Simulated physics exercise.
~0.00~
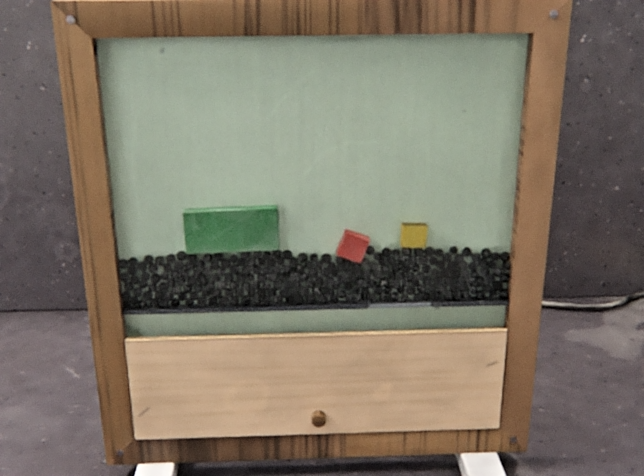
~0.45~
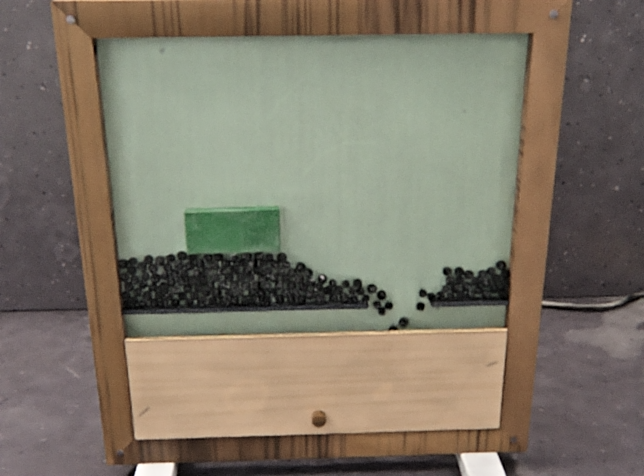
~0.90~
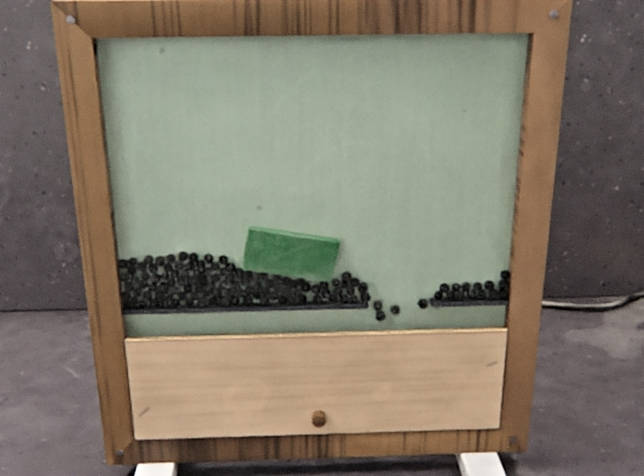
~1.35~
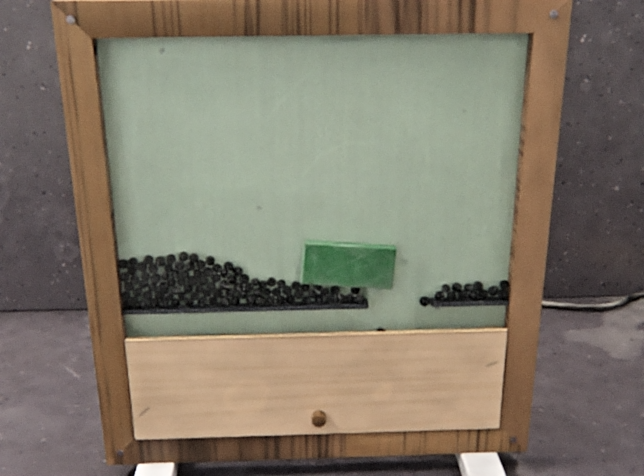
In a framed case, black beads drain through a gap as the green block slides right.
